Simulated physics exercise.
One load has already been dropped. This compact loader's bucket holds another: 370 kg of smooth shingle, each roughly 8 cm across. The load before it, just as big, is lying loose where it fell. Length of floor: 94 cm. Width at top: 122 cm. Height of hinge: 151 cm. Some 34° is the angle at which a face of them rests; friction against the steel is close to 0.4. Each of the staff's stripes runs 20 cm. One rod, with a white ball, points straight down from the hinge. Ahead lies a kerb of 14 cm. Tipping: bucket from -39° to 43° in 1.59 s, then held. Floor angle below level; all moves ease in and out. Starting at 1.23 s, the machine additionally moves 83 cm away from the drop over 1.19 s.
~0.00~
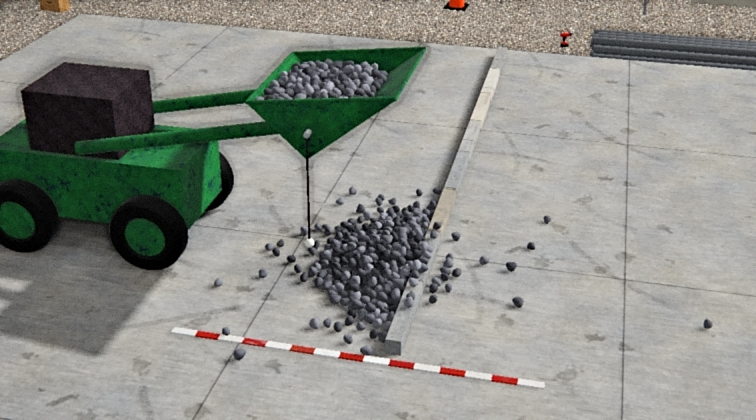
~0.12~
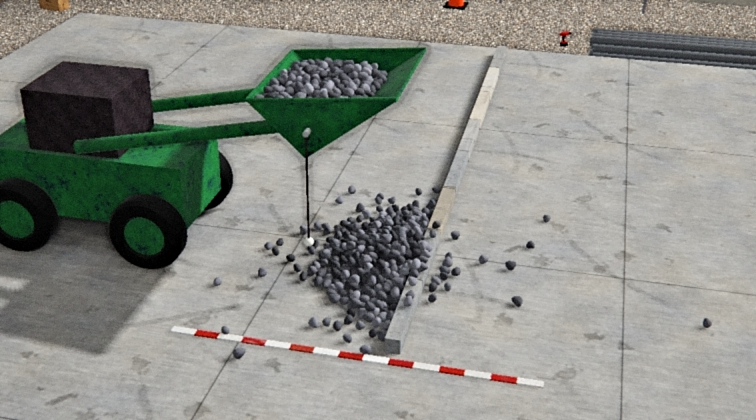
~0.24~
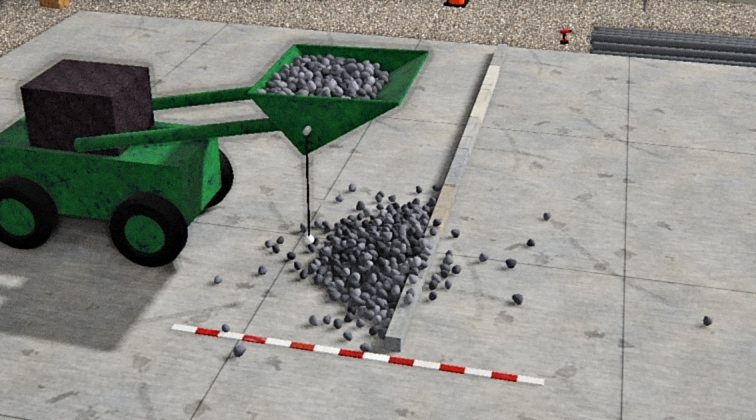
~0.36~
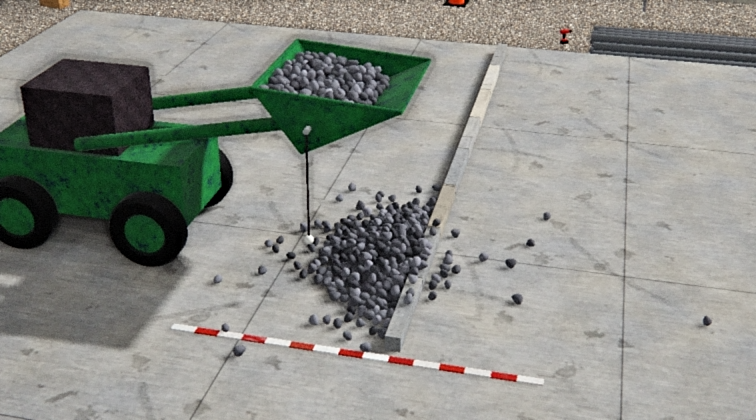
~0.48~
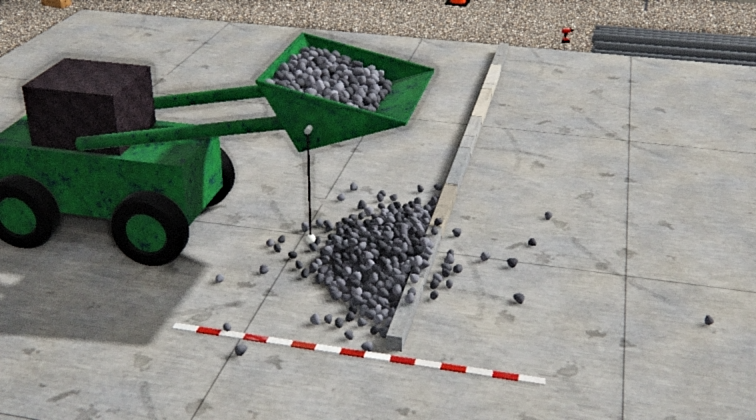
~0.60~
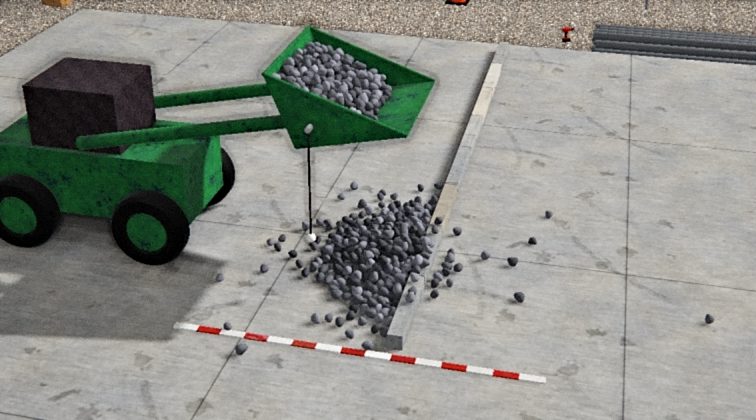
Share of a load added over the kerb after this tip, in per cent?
Some 43 %.
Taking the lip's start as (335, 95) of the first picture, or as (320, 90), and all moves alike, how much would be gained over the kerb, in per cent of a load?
About 0 per cent from the first spot and 0 per cent from the second.
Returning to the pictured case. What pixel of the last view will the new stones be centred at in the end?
Their middle rests near (415, 252).
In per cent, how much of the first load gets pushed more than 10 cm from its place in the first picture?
I'd say roughly 20 per cent of them.
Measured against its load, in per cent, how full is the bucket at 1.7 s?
10 % still inside.
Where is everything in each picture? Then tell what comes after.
The bucket is at -39°, its lip at (396, 99); the top of the load is at (353, 72). The earlier load is highest near (402, 246), 24 cm above ground level, 96 % on this side of the kerb, 3 % over the kerb, in the first frame.
The bucket is at -38°, its lip at (396, 100); the top of the load is at (337, 70); the stones move at 0.1 m/s on average, in the second frame.
Lip at (399, 104), floor tilted -34°, highest stones at (317, 68); the stones move at 0.1 m/s on average, in the third frame.
Lip at (402, 113), floor tilted -28°, highest stones at (301, 65); the stones move at 0.2 m/s on average, in the fourth frame.
Lip at (406, 124), floor tilted -21°, highest stones at (303, 60); the stones move at 0.2 m/s on average, in the fifth frame.
Lip at (407, 136), floor tilted -13°, highest stones at (307, 53); the stones move at 0.3 m/s on average, in the sixth frame.
After 1.2 s the floor is at 30°; in per cent of one load, 97 in the bucket, 99 on this side of the kerb, 3 over the kerb; the foremost stones are at (526, 266).
After 1.7 s the floor is at 43°; in per cent of one load, 11 in the bucket, 167 on this side of the kerb, 21 over the kerb; the foremost stones are at (536, 266).
After 2.9 s the floor is at 43°; in per cent of one load, 0 in the bucket, 154 on this side of the kerb, 46 over the kerb; the foremost stones are at (649, 301).
After 5.6 s the floor is at 43°; in per cent of one load, 0 in the bucket, 154 on this side of the kerb, 46 over the kerb; the foremost stones are at (655, 312). Net gain over the kerb, 43.
